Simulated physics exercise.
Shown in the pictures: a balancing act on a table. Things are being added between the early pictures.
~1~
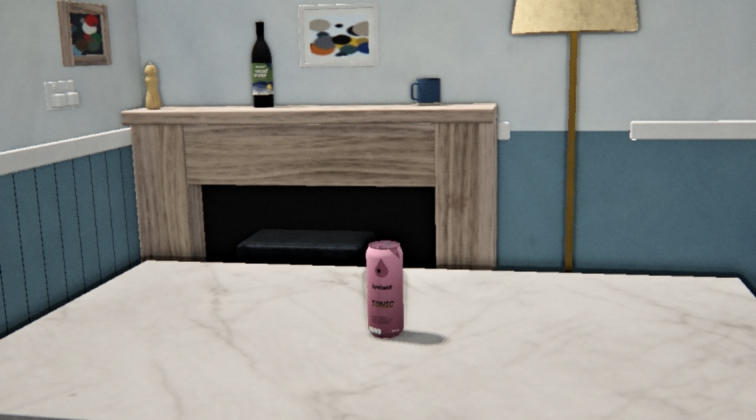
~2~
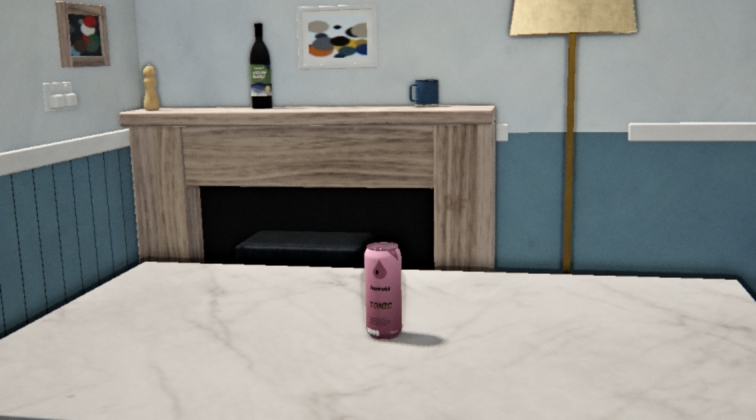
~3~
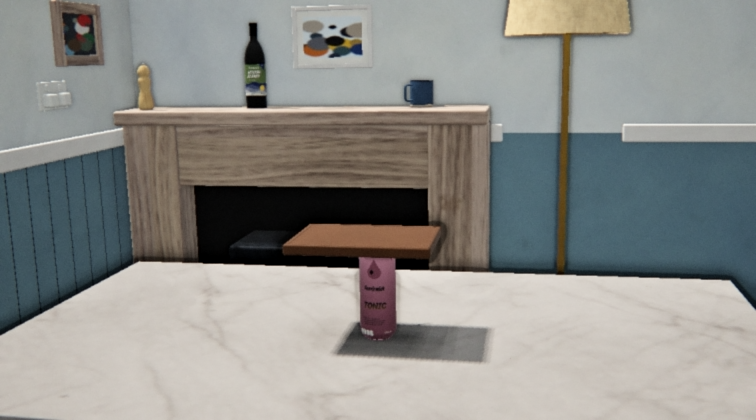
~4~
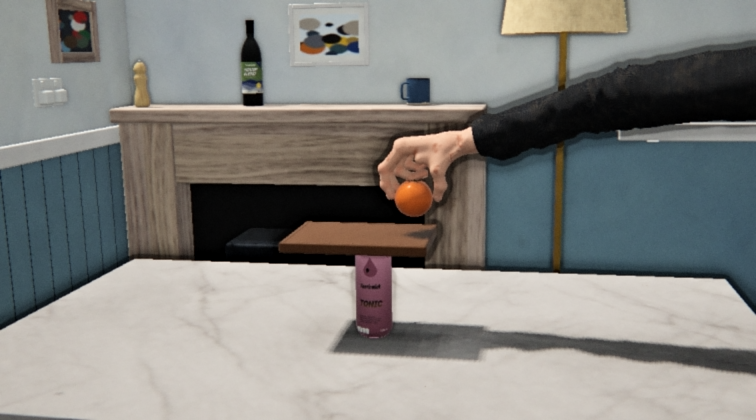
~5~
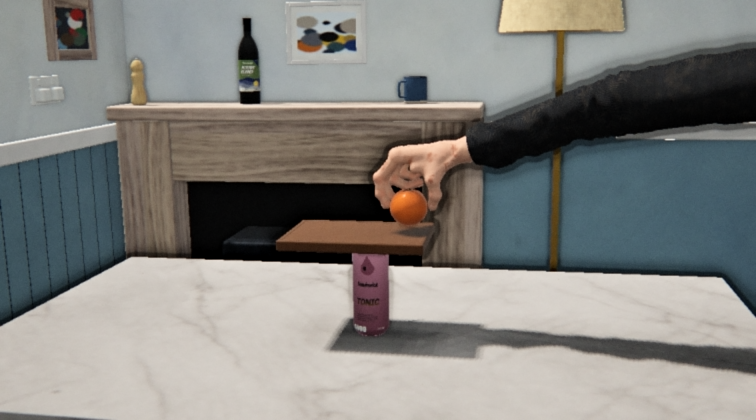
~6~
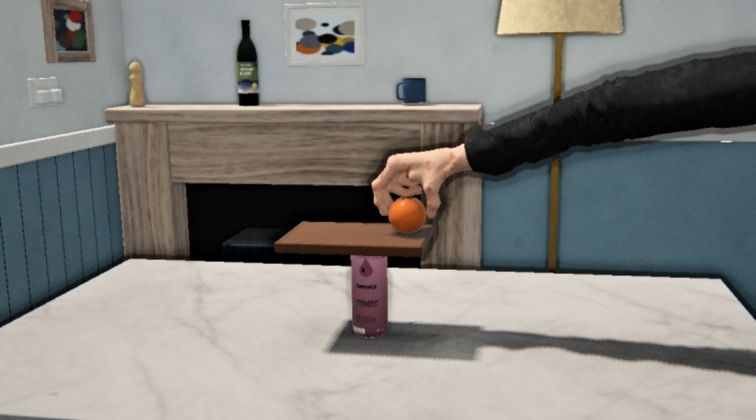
Hand in a dark sleeve lowering an orange tomato onto a brown lid balanced across a pink can on a marble table.
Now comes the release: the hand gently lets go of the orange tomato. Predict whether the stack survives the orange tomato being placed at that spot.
Prediction: The stack survives.
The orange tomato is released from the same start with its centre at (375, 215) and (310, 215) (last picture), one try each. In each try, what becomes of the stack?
First try: Stands; second try: Topples.
Then, 0.30 s on from there, no change.
Then, 0.70 s on from there, orange tomato resting near (407, 215).
In the end, all 3 unmoved. At the end, from the last picture's camera, orange tomato near (408, 215). The stack keeps its balance.
